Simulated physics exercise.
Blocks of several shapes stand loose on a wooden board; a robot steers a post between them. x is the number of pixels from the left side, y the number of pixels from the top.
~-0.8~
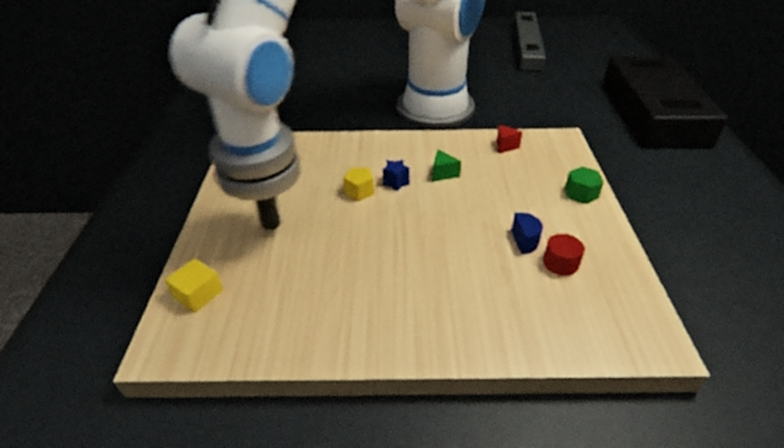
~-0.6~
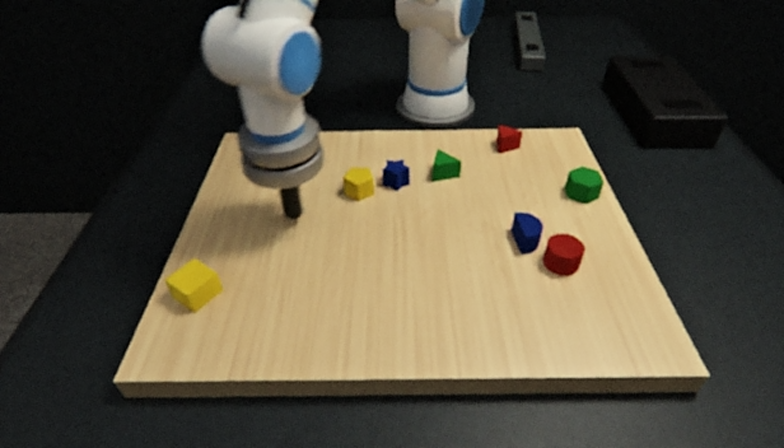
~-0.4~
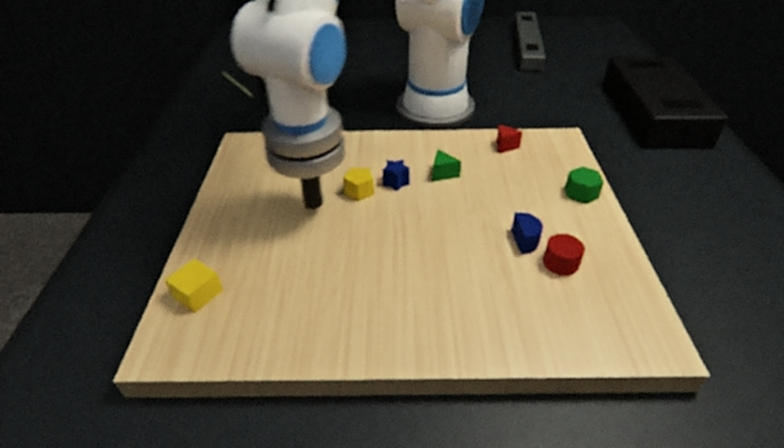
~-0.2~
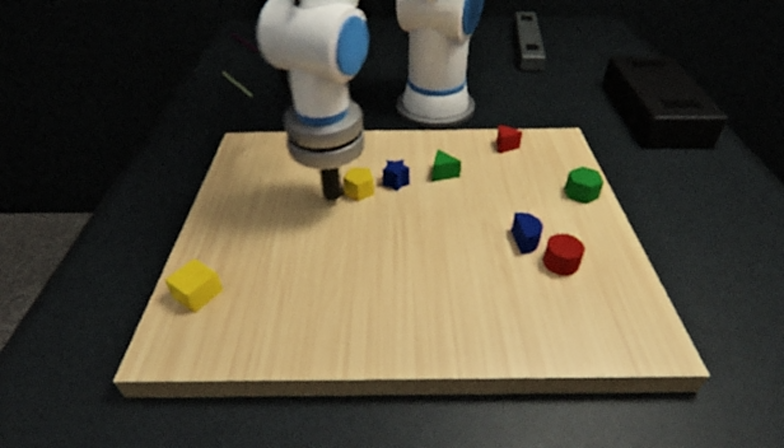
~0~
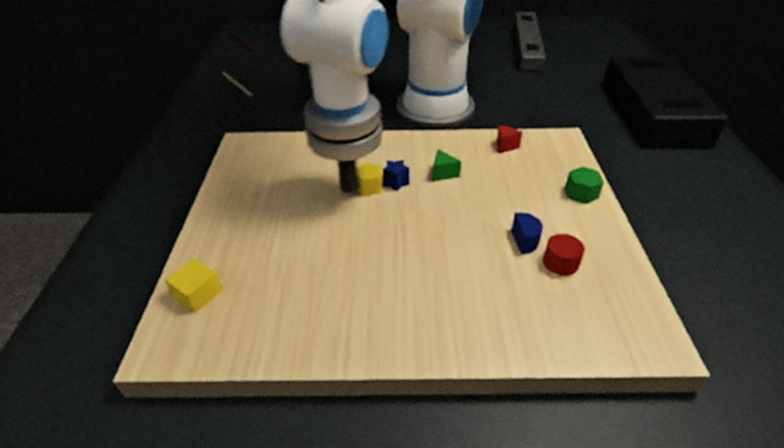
On a wooden board, a robot arm moves its post right and nudges a yellow block.
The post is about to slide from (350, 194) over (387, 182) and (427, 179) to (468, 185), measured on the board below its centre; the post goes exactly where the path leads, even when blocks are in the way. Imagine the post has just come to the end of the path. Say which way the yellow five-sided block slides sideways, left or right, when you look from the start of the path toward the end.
Goes left.
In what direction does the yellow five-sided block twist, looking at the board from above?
Looking from above, the answer is counterclockwise.
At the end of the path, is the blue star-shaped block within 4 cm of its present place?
The answer is no.
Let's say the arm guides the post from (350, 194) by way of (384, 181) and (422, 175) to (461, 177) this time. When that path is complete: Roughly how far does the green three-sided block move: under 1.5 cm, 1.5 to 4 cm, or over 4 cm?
The answer is over 4 cm.
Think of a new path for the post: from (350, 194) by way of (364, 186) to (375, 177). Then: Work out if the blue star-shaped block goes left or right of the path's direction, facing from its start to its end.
The answer is right: Facing from the path's start to its end, that's where the blue star-shaped block shifts.
The first path, step by step. One third of the way, post (387, 174); yellow five-sided block (403, 156), turned 20° anticlockwise; blue star-shaped block (427, 157), turned 55° clockwise; green three-sided block (450, 158).
Two thirds of the way, post (428, 171); yellow five-sided block (409, 149), turned 45° anticlockwise; blue star-shaped block (435, 152), turned 65° clockwise; green three-sided block (456, 158), turned 15° clockwise.
At the end, post (469, 177); yellow five-sided block (409, 149), turned 45° anticlockwise; blue star-shaped block (439, 152), turned 40° clockwise; green three-sided block (475, 158), turned 70° anticlockwise.
